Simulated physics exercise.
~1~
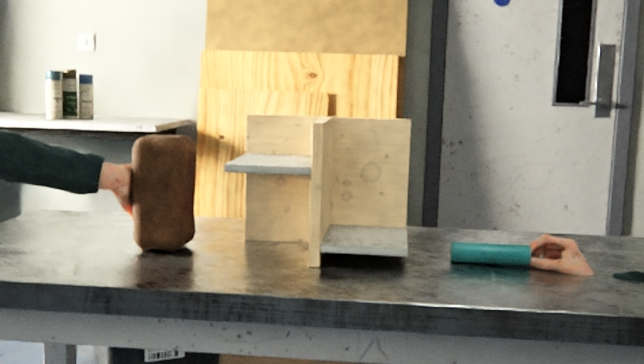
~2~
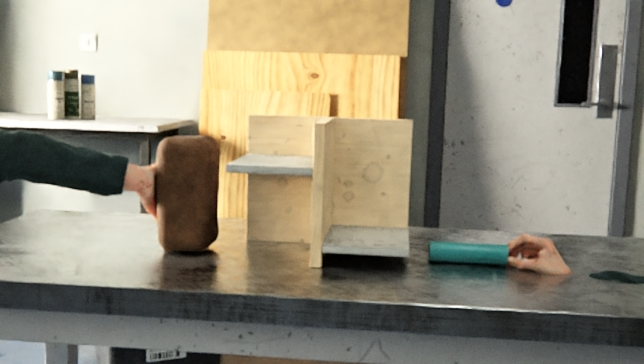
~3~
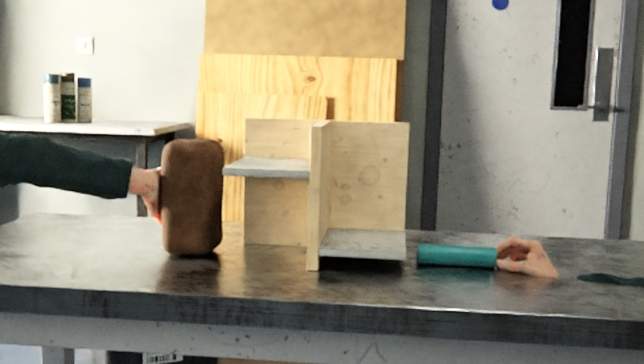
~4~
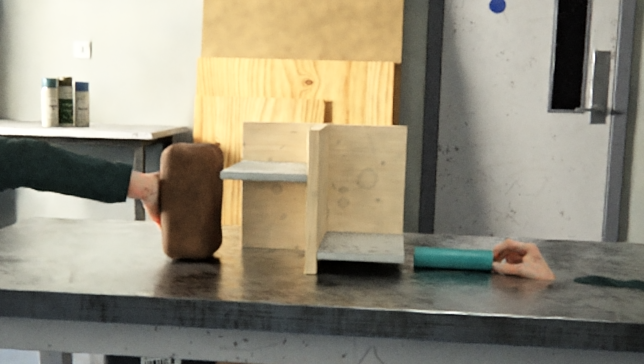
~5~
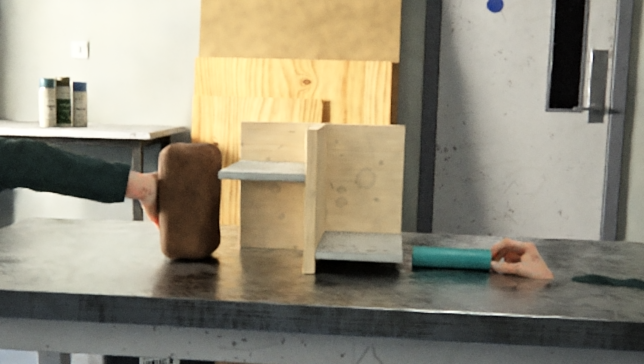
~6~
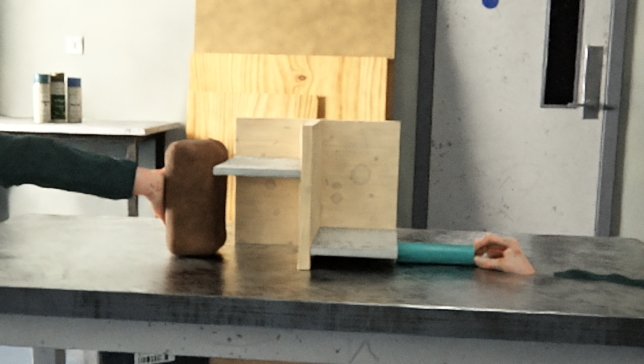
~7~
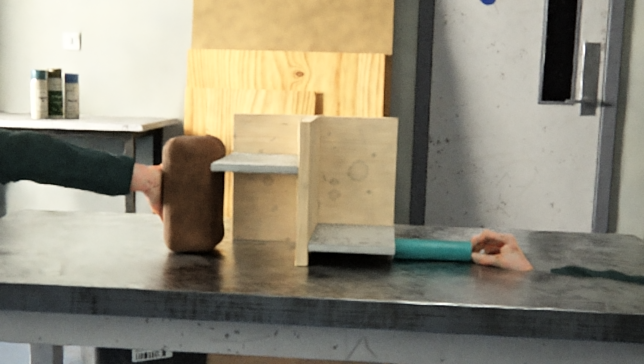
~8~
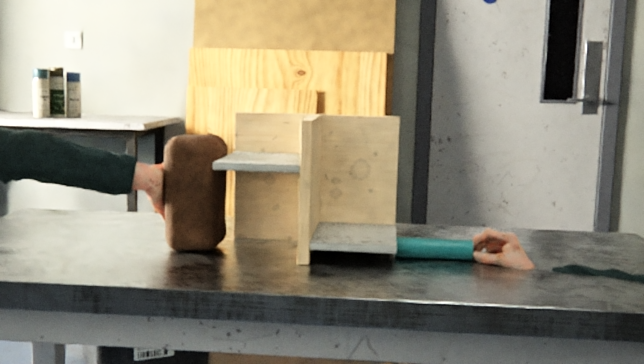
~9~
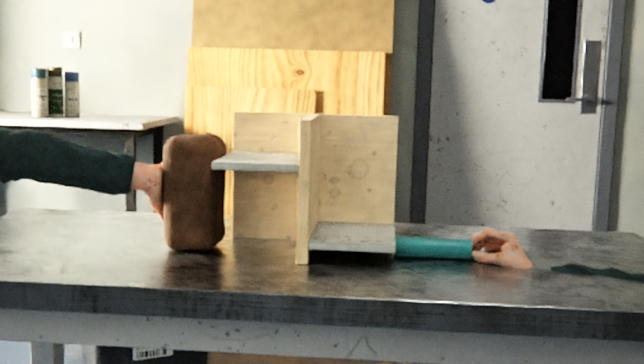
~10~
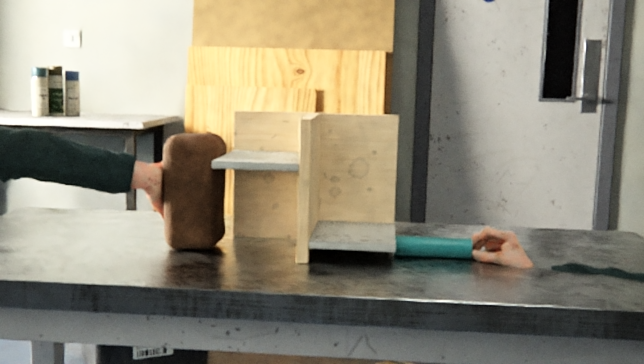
A brown loaf held upright by a hand slides right across a table toward a two-sided wooden shelf, while another hand slides a turquoise candle on its side leftward, until both stop at the shelf's edges and remain outside the openings.
